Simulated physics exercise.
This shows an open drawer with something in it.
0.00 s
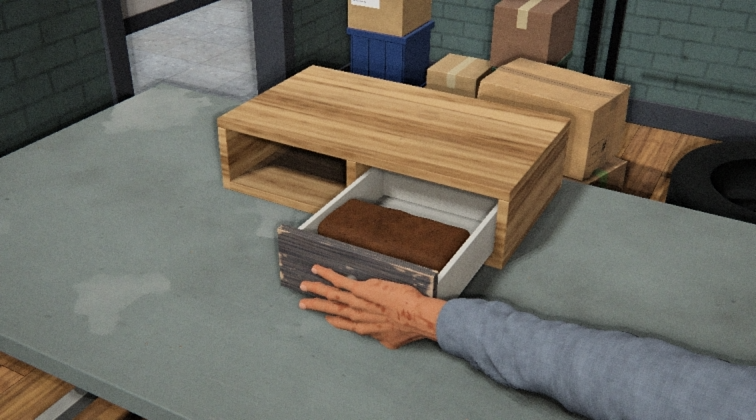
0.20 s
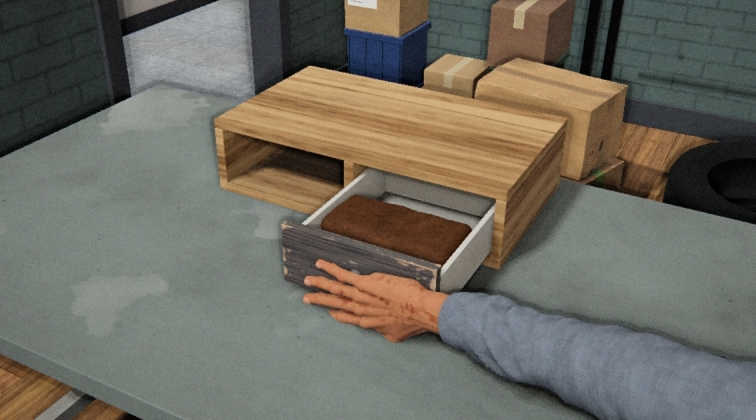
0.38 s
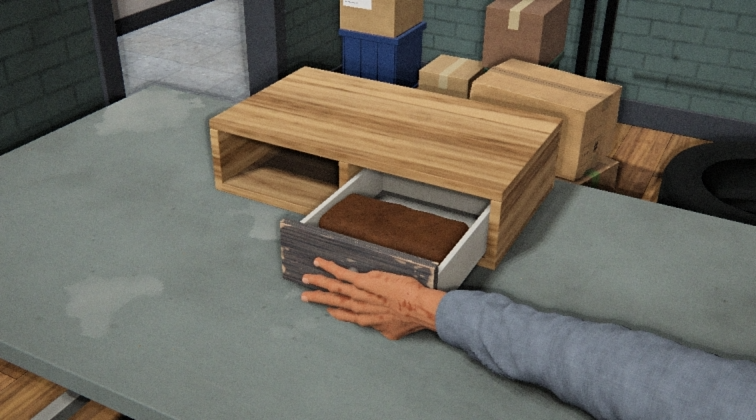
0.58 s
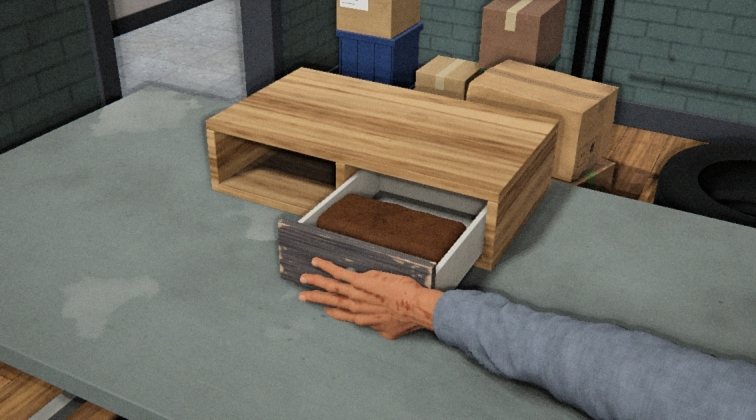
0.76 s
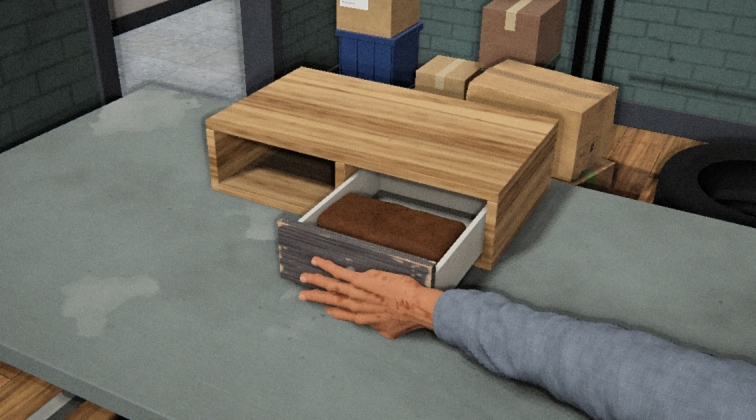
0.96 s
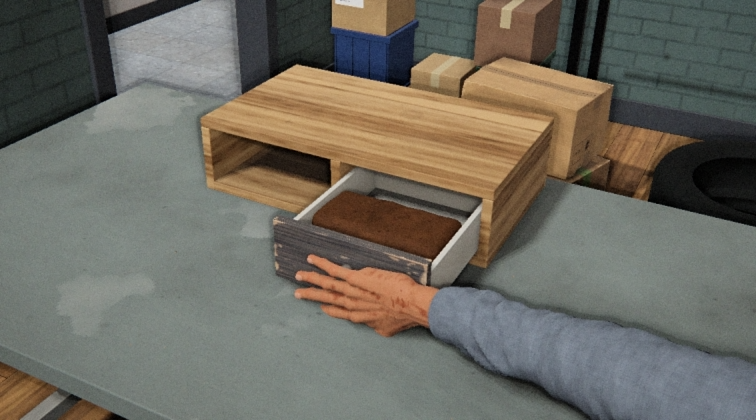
At first, a hand in a blue-grey sleeve rests against the dark front of a wide-open drawer holding a brown, loaf-shaped item, in a wooden chest on a worn table. The hand and drawer ease only very slightly inward as the view drifts a little, and the drawer is still wide open.
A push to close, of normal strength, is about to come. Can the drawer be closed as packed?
It travels the whole way.
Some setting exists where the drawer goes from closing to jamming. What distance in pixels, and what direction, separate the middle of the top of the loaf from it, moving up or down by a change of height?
You'd need to move it up by some 16 pixels.
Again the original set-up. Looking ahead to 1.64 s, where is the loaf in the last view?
Somewhere near (424, 195) in the last view.
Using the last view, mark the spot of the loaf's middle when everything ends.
Its middle settles around (440, 179) in the last picture.
Around 1.36 s, drawer about half in.
Around 1.64 s, drawer nearly in.
Finally (2.7 s), the drawer shuts flush.
